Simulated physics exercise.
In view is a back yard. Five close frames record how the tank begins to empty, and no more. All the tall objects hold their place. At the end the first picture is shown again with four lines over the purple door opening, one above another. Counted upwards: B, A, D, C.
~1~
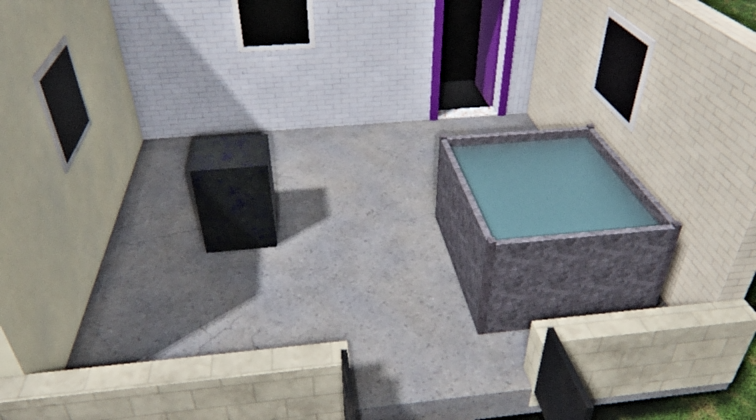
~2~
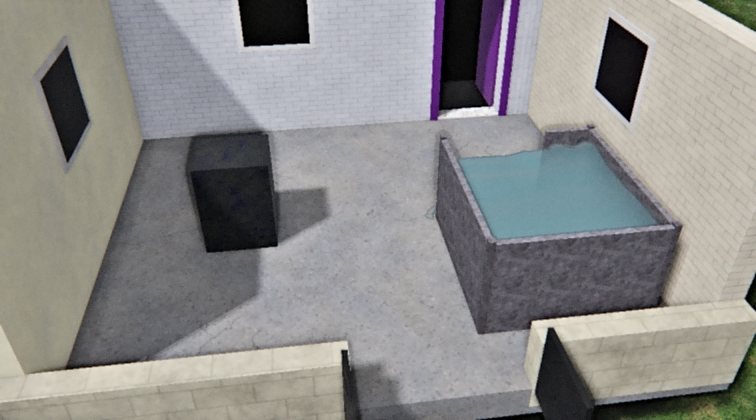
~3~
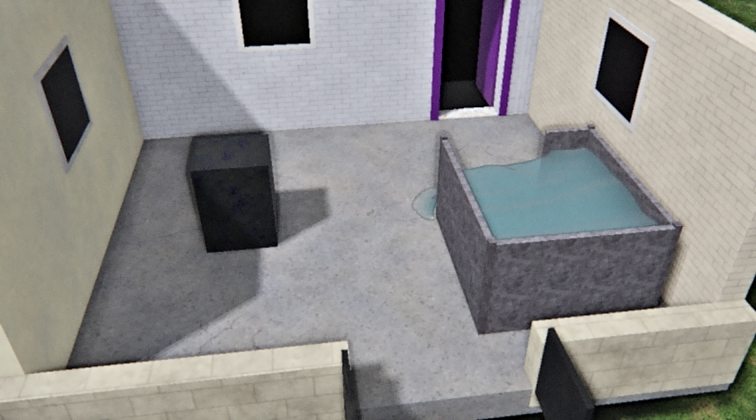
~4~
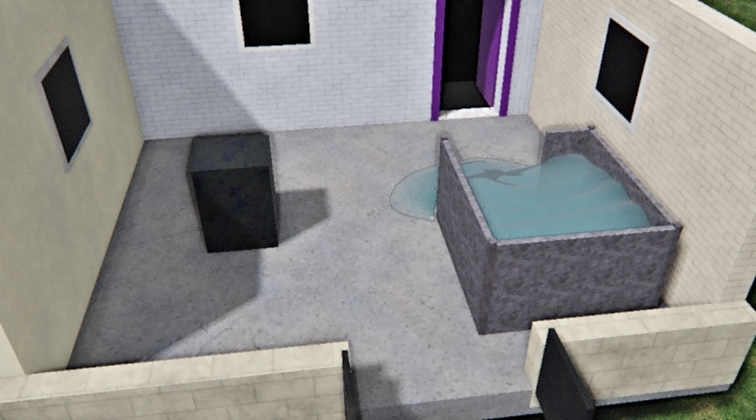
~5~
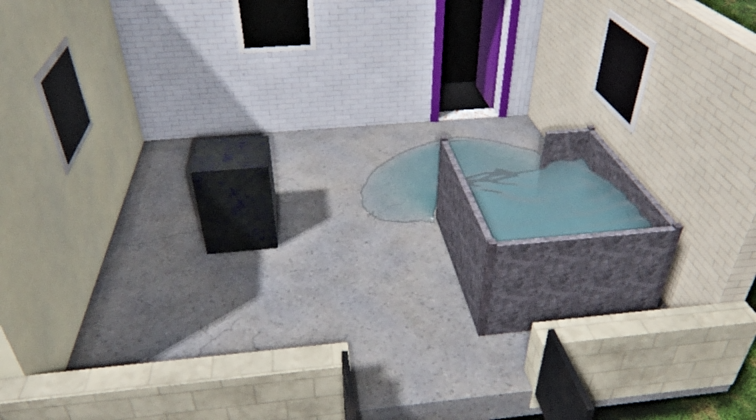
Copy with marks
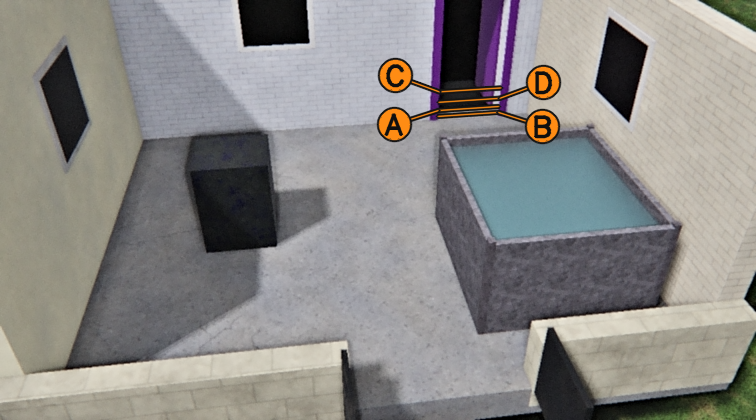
A walled back yard with a grey paved floor is seen from above, with a white brick wall at the back and cream walls on either side. A grey stone tank of blue-green water stands at the right, a black block at the left, a purple-framed doorway behind and an open gate in front. The tank's back side opens, and water pours out and spreads leftward across the paving, while the camera stays still.
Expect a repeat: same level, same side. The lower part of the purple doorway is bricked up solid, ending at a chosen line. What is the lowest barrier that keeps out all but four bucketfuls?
Mark C just does it.
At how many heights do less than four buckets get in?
One.
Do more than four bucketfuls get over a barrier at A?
Yes.
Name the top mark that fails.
Mark D.
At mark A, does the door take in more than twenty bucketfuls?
Yes, clearly.
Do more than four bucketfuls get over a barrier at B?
Yes, it does.
On the marked copy, A at (468, 108); B at (468, 114); C at (470, 89); D at (469, 100); from the bottom up B, A, D, C.
If A is chosen, dozens of bucketfuls pour in.
If B is chosen, dozens of bucketfuls pour in.
If C is chosen, a bucket or two gets in.
If D is chosen, about 14 bucketfuls get in.
